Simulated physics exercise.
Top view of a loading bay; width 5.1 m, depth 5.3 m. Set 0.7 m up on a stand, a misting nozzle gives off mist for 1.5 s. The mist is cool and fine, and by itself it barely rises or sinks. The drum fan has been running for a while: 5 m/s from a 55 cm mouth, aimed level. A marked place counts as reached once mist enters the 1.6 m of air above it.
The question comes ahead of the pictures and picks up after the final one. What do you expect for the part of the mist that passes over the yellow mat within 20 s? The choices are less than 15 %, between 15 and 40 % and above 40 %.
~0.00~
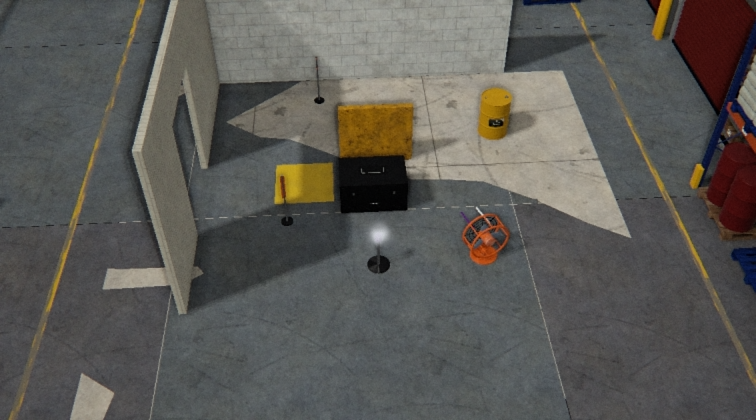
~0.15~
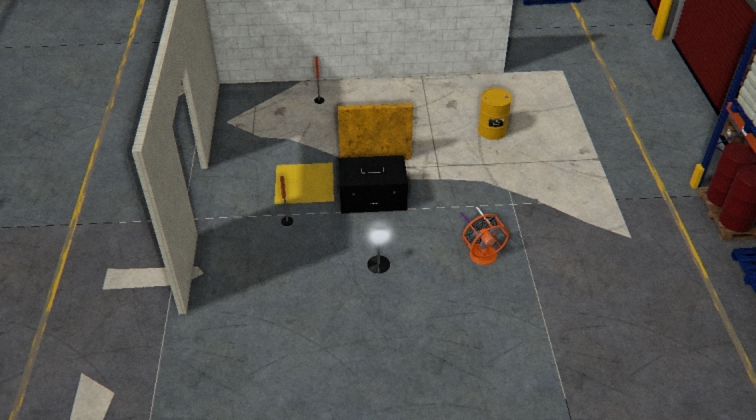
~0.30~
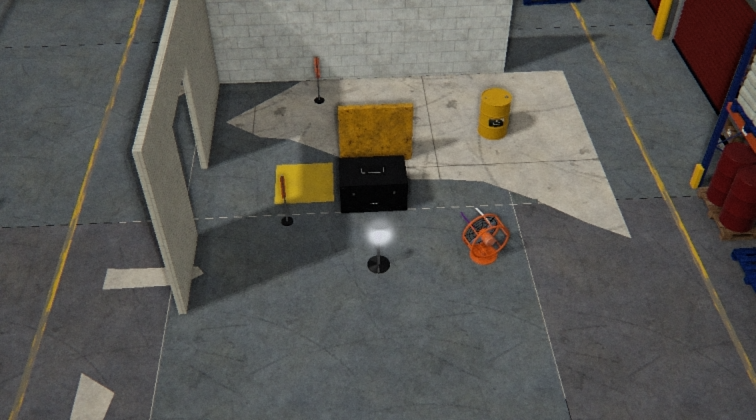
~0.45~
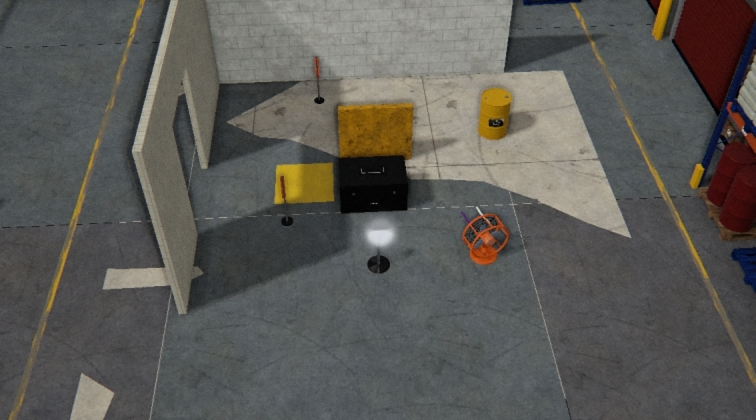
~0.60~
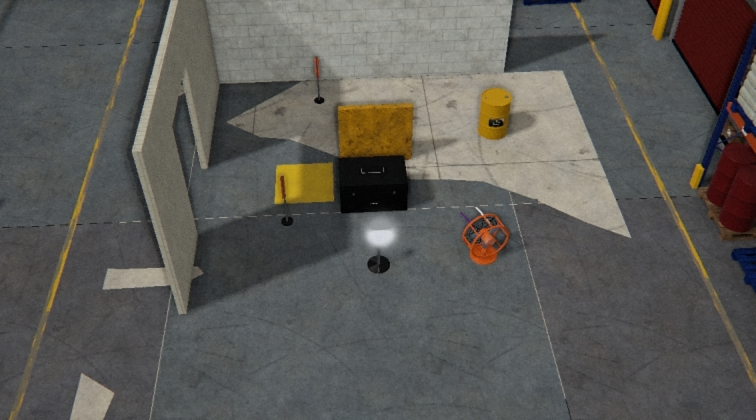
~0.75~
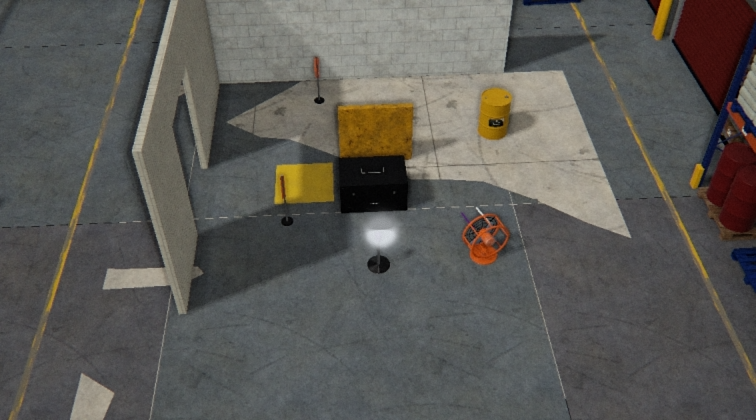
Yellow mat: Over 40 %.
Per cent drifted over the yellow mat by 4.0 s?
0 per cent or so.
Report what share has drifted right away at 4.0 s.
I'd put it at around 0 per cent.
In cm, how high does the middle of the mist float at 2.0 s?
The middle is at about 60 cm above the surface.
By 2.0 s we count, 0 % has passed over the yellow mat, with 100 % still about or yet to come, and the middle of the rest is near (385, 229).
By 4.0 s we count, 0 % has passed over the yellow mat, with 100 % still about or yet to come, and the middle of the rest is near (398, 225).
By 8.0 s we count, 9 % has passed over the yellow mat, with 100 % still about or yet to come, and the middle of the rest is near (417, 201).
By 20.0 s we count, 57 % has passed over the yellow mat, with 39 % still about or yet to come, and the middle of the rest is near (226, 215).
